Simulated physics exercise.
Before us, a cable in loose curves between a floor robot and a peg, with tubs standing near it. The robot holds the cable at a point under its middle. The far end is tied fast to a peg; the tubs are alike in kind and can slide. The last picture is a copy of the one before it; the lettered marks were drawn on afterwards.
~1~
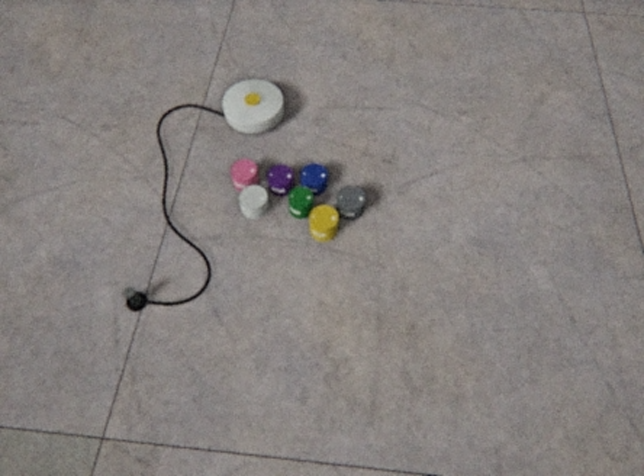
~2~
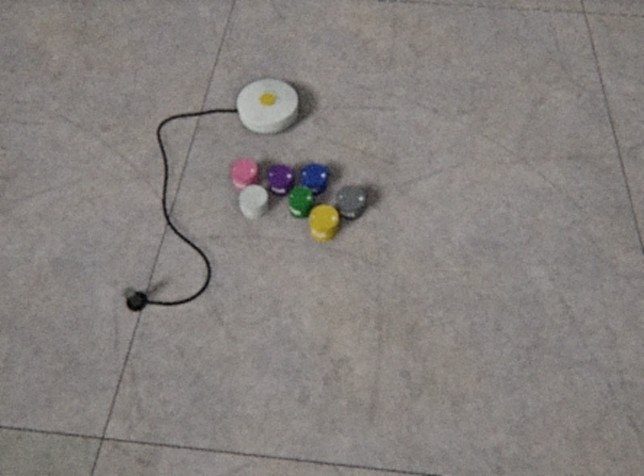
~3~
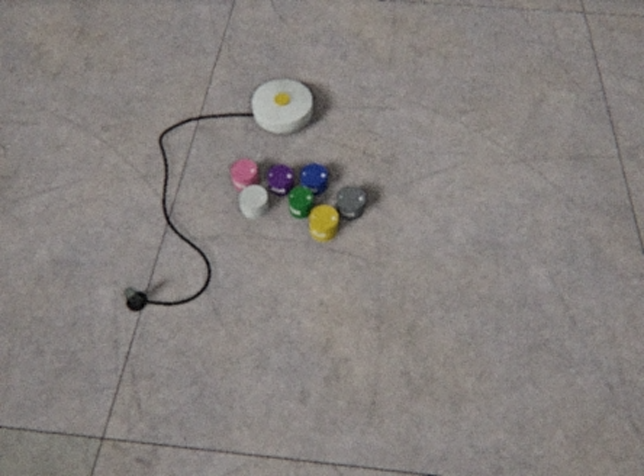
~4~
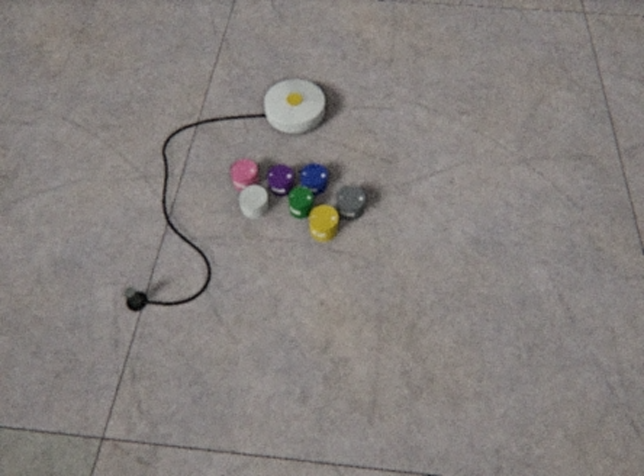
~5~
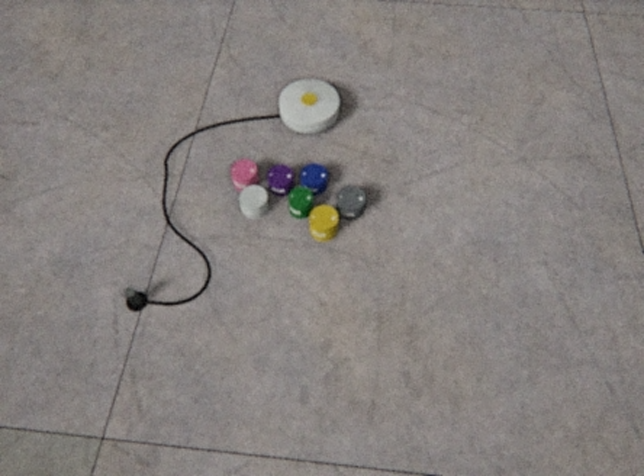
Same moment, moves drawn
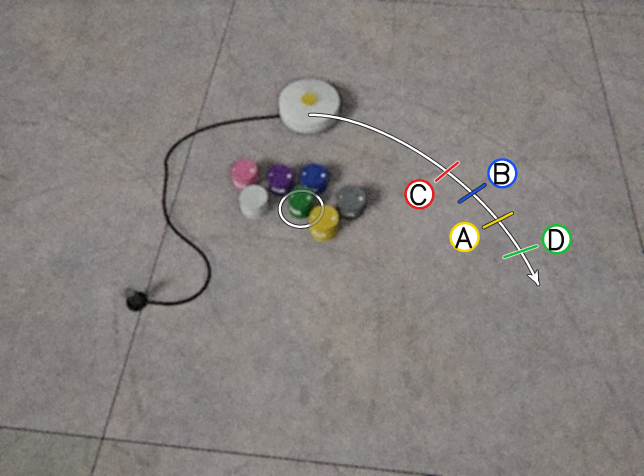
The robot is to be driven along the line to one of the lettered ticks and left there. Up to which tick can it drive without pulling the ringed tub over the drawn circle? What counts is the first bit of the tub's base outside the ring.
Up to mark A.
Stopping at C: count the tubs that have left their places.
The count is none.
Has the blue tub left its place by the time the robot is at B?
No.
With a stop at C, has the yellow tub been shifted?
No.
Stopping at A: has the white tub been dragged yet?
By then, yes.
On the marked copy, A at (498, 220); B at (472, 193); C at (447, 172); D at (521, 252); the ring at (301, 208); the route from (310, 115) via (443, 169) to (538, 284).
With A. Early on, robot (383, 125); green tub (301, 203).
Further on, robot (449, 165); green tub (301, 203).
At the end, robot (501, 214); purple tub (288, 185); green tub (301, 203); white tub (257, 216); pink tub (263, 193); the green tub is still in its ring.
As for the rest, B is safe but short; C is safe but short; D drags the ringed tub to (303, 222).
